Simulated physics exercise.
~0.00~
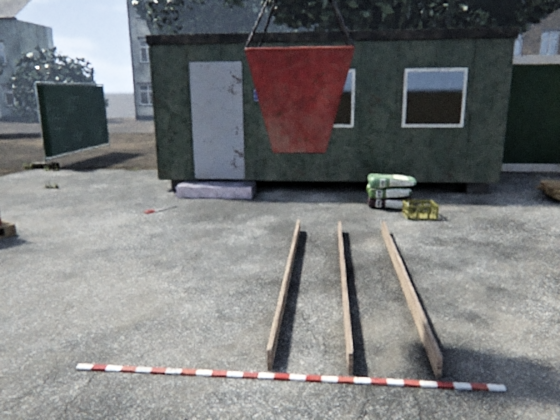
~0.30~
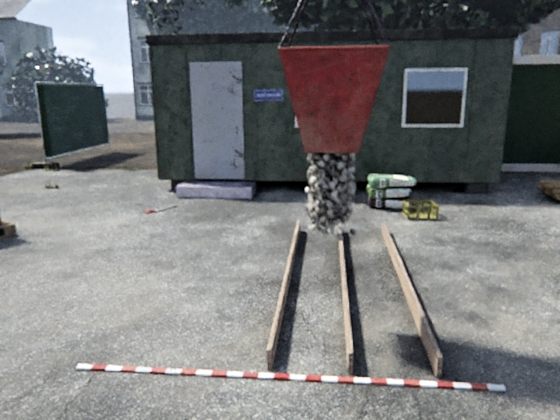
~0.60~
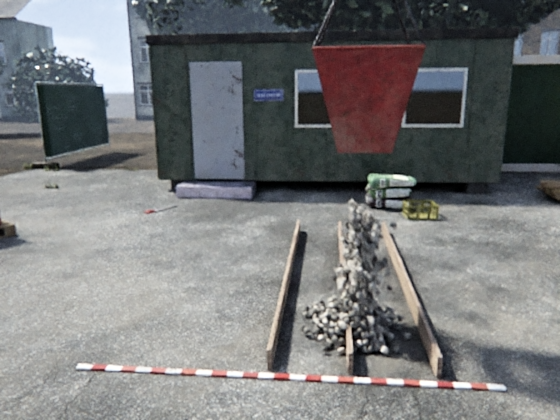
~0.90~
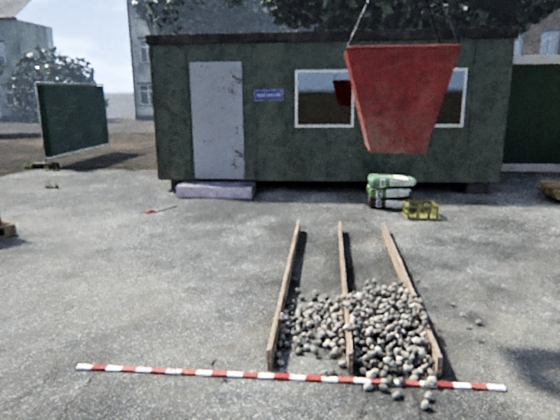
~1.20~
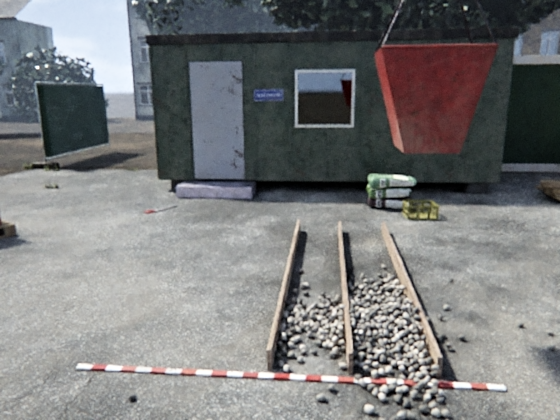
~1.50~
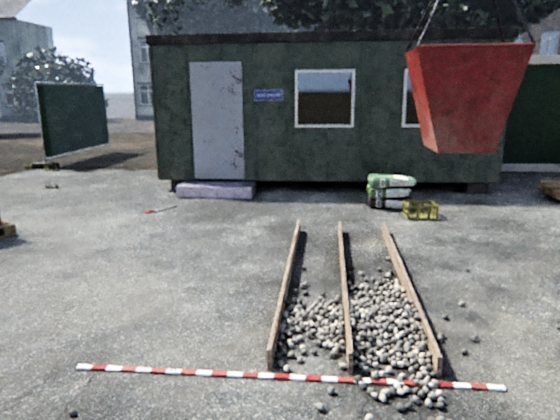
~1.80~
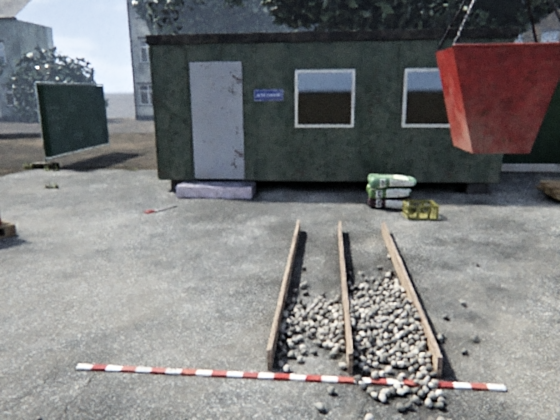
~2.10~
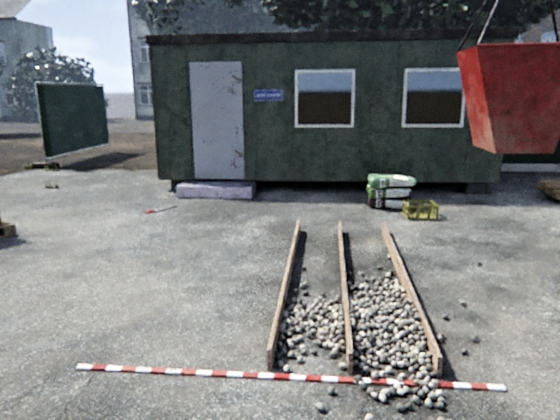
A red skip glided right above three wooden boards on the pavement, pouring out a stream of grey stones that piled up and spread, ending mostly in the right bay, with fewer in the left and a few strays outside, while the emptied skip moved away.
